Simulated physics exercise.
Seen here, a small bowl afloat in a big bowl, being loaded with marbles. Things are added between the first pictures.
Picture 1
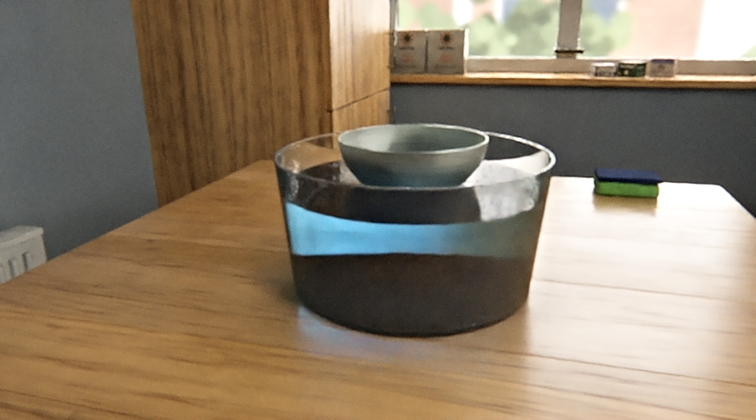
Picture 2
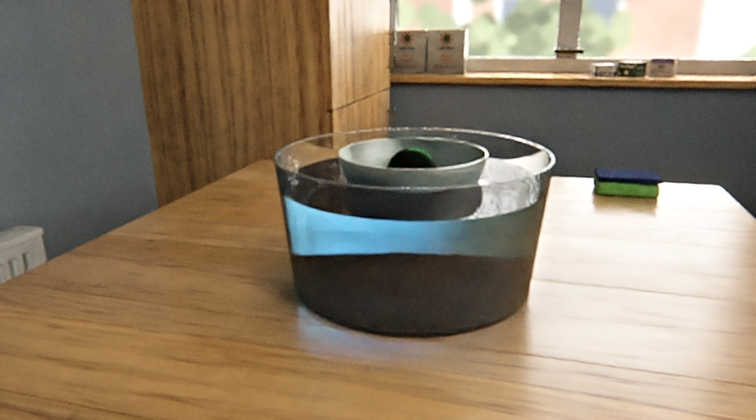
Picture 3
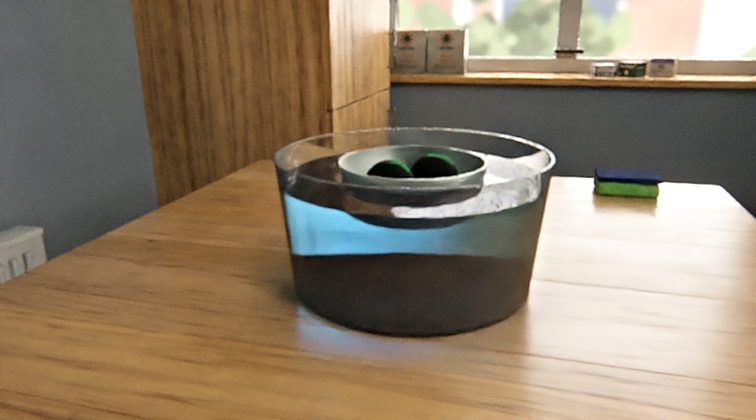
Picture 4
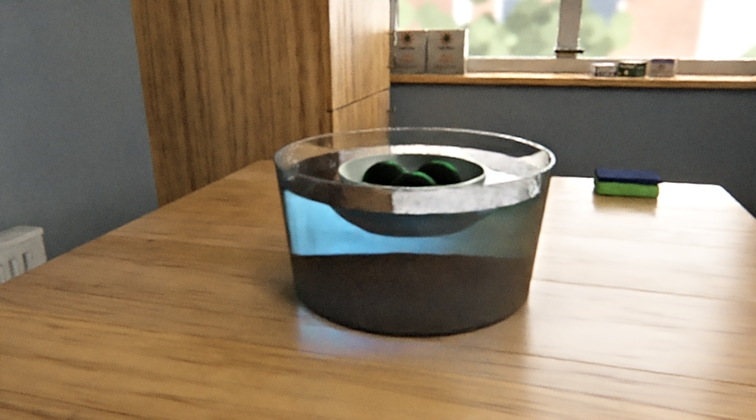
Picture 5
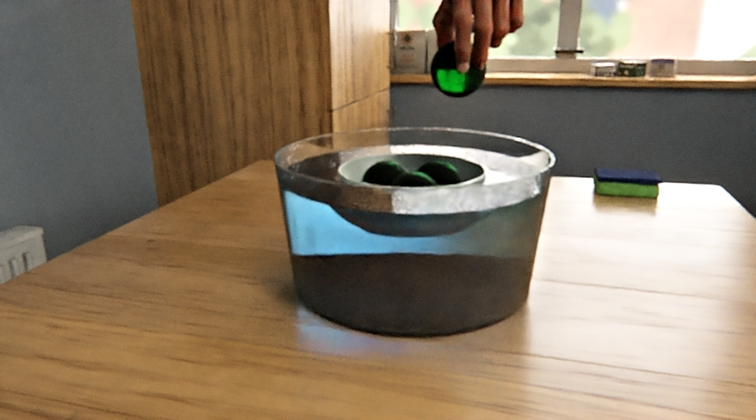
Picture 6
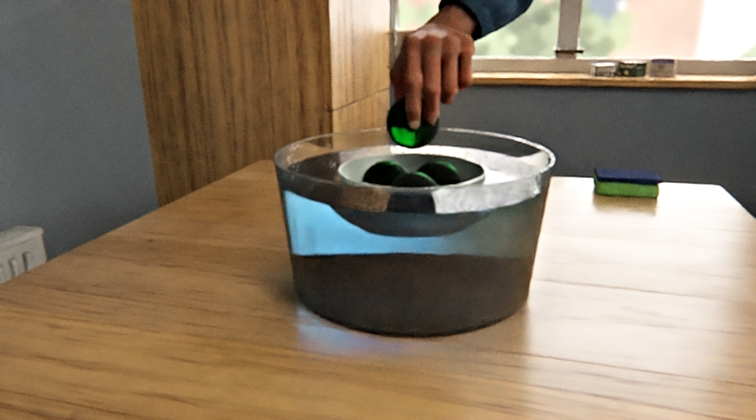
Small bowl floating in a clear tub of water, sitting lower as dark green marbles are added, a hand lowering another above it.
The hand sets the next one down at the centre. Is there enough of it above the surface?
With one more the small bowl is swamped.
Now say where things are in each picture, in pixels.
In the first picture, small bowl (413, 138) empty; most of its side above the surface.
In the second picture, small bowl (412, 154) with one aboard; about half of its side above the surface.
In the third picture, small bowl (412, 162) with two aboard; about a third of its side above the surface.
In the fourth picture, small bowl (412, 170) with three aboard; hardly any of its side above the surface.
In the fifth picture, small bowl (412, 170) with three aboard; hardly any of its side above the surface; the next glass marble in the hand at (458, 69).
In the sixth picture, small bowl (412, 170) with three aboard; hardly any of its side above the surface; the next glass marble in the hand at (413, 123).
A moment on, the glass marble is in and the small bowl dips.
Further on, water pours in over its edge.
When it is over, the small bowl lies on the bottom with its load.
